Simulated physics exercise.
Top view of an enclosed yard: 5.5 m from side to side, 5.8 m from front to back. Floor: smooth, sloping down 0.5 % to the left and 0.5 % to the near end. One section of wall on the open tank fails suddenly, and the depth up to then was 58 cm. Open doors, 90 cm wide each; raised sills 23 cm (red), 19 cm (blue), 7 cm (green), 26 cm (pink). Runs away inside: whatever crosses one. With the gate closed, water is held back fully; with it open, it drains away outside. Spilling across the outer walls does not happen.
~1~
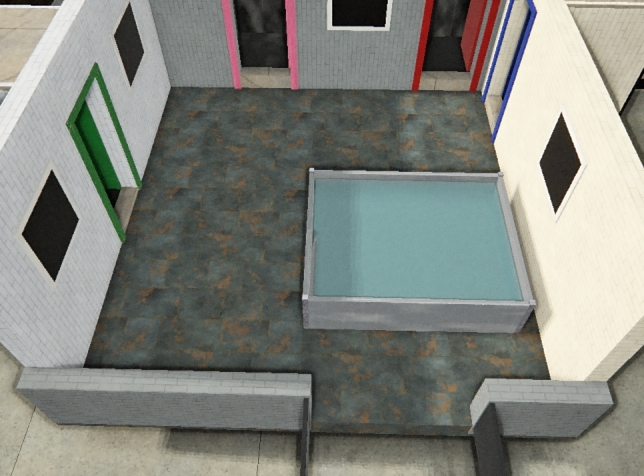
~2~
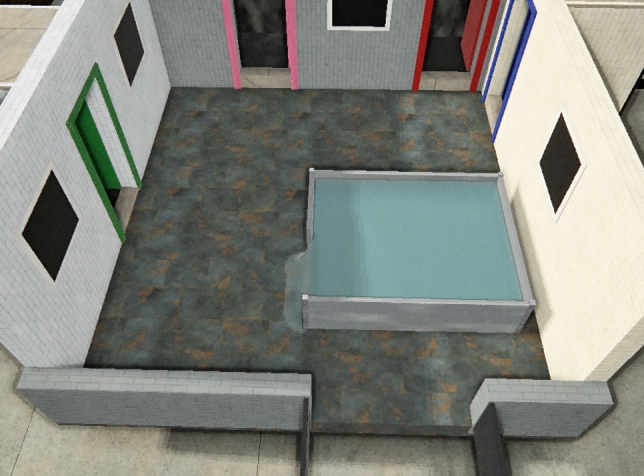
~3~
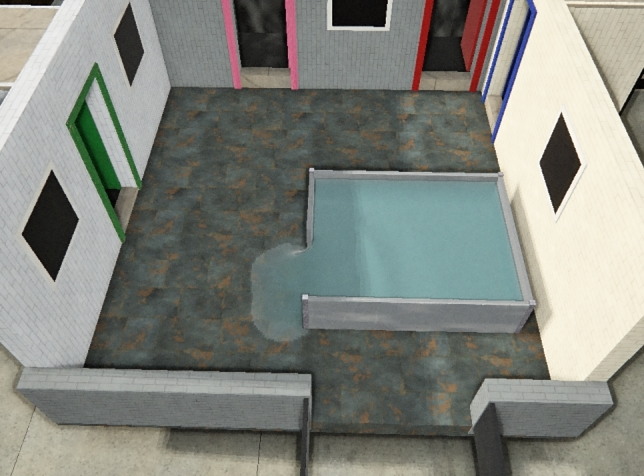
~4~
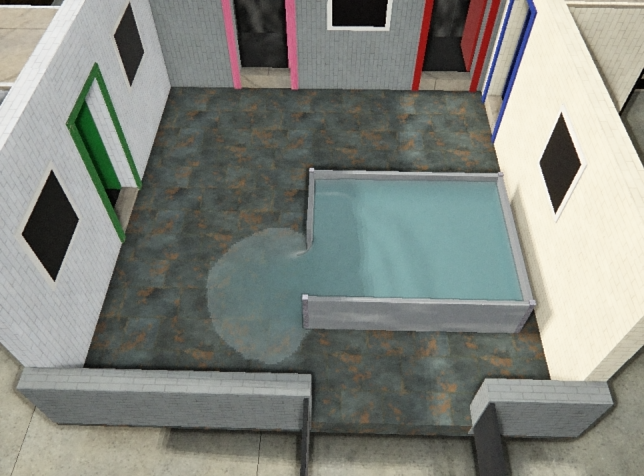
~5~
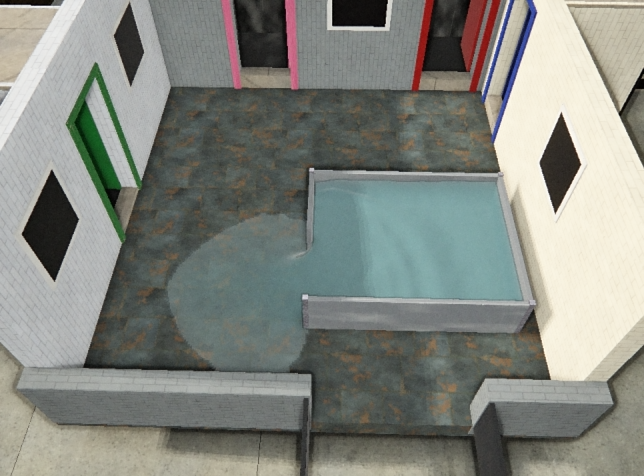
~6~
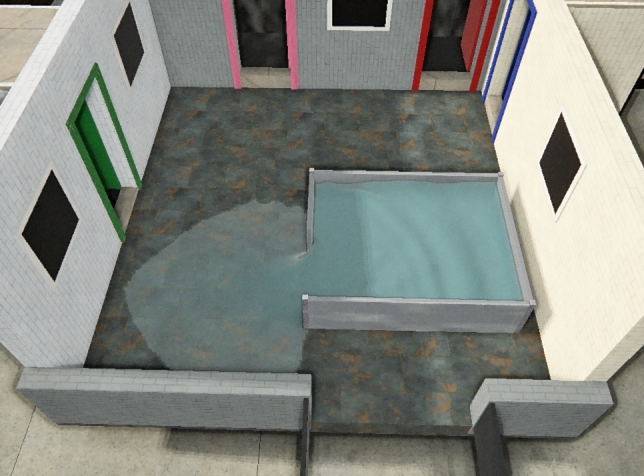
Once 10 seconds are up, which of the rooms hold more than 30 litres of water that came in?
Red door - 30 litres or less. Blue door - 30 litres or less. Green door - more than 30 litres. Pink door - 30 litres or less.
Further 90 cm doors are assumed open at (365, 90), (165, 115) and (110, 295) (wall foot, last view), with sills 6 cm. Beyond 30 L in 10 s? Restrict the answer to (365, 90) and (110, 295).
Check, in order - pass / fail.
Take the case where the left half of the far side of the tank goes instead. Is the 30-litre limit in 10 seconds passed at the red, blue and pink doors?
Then: Red below, blue not over, pink under.
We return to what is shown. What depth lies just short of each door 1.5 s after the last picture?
Centimetres: Red 0 / blue 0 / green 18 / pink 0.
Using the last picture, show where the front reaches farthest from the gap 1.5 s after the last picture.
That's around (157, 133) in the last picture.
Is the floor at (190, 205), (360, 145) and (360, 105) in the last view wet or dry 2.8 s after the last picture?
Well, the first is drenched, the next untouched by it, the last untouched by it.
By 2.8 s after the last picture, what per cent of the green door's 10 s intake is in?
Roughly 45 percent is in by then.
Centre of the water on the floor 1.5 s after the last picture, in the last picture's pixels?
It lies at roughly (316, 276) in pixels.
Then, 0.7 s after the last picture water covers 30 % of the floor and is deepest (42 cm) near (76, 395); red door not reached, blue door not reached, green door 13 cm at the sill, 1 L in, pink door not reached.
Then, 1.5 s after the last picture water covers 30 % of the floor and is deepest (41 cm) near (141, 382); red door not reached, blue door not reached, green door 18 cm at the sill, 23 L in, pink door not reached.
Then, 2.8 s after the last picture water covers 40 % of the floor and is deepest (26 cm) near (185, 315); red door not reached, blue door not reached, green door 16 cm at the sill, 81 L in, pink door not reached.
Then, 5.3 s after the last picture water covers 75 % of the floor and is deepest (22 cm) near (76, 395); red door 3 cm at the sill, 0 L in, blue door not reached, green door 13 cm at the sill, 144 L in, pink door 14 cm at the sill, 0 L in.
Then, 9.3 s after the last picture water covers 95 % of the floor and is deepest (16 cm) near (524, 310); red door 9 cm at the sill, 0 L in, blue door 11 cm at the sill, 0 L in, green door 9 cm at the sill, 174 L in, pink door 10 cm at the sill, 0 L in.
